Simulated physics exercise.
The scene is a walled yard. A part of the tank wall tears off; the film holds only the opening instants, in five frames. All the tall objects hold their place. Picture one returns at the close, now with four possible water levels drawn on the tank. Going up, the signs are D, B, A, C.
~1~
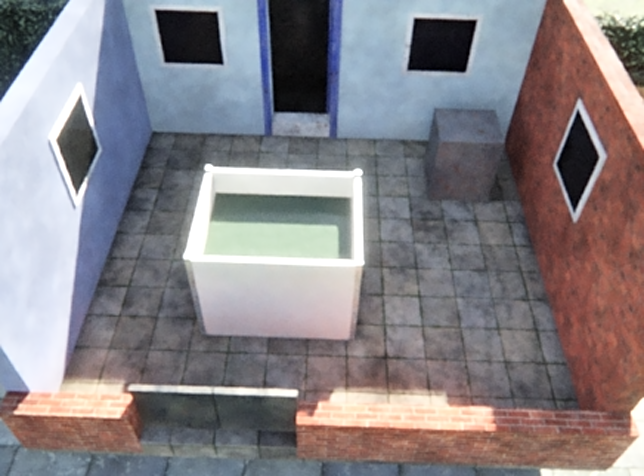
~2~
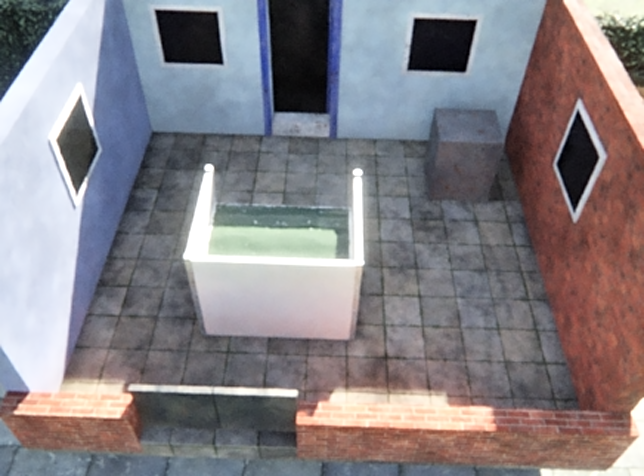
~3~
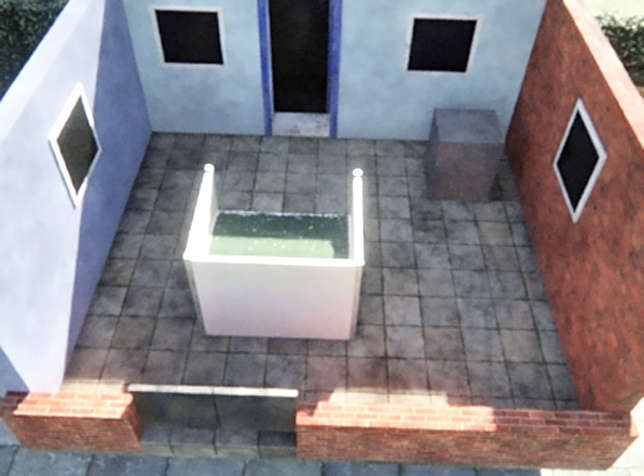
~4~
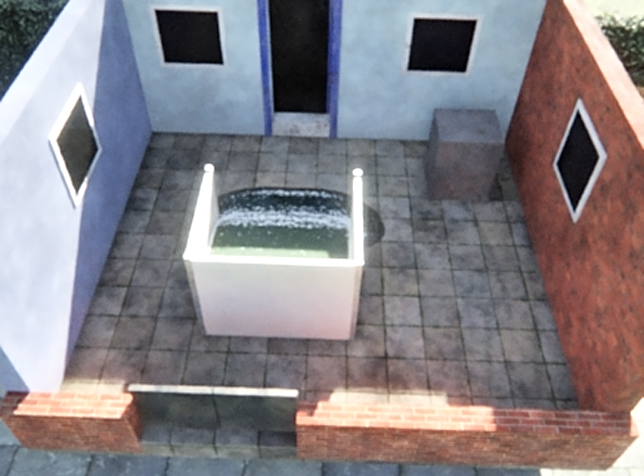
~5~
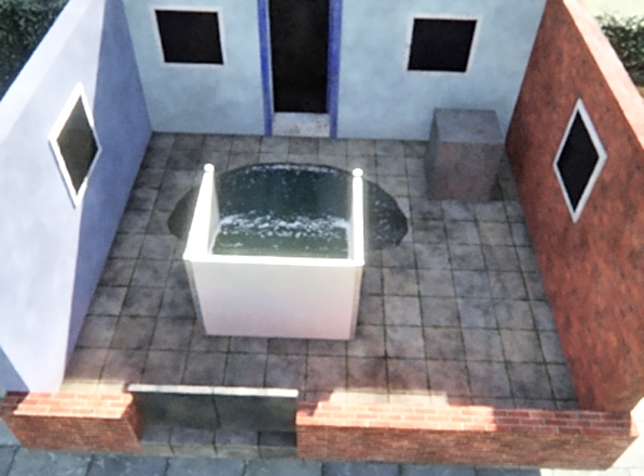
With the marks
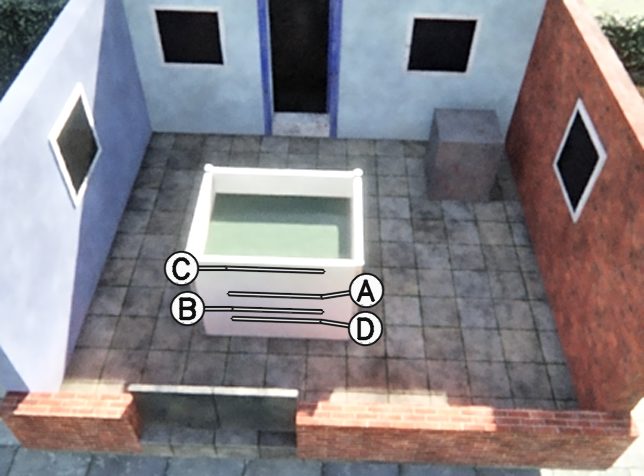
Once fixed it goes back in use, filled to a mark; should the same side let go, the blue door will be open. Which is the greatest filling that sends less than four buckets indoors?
Mark B.
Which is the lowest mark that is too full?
That is mark A.
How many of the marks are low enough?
Two of them.
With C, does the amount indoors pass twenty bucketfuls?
Yes, clearly.
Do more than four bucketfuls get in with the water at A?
Yes, it does.
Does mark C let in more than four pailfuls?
Yes.
On the marked copy, A at (275, 295); B at (276, 310); C at (274, 269); D at (277, 320); from the bottom up D, B, A, C.
For mark A, about 10 bucketfuls get in.
For mark B, a splash gets over, under a bucket.
For mark C, dozens of bucketfuls pour in.
For mark D, nothing gets over.
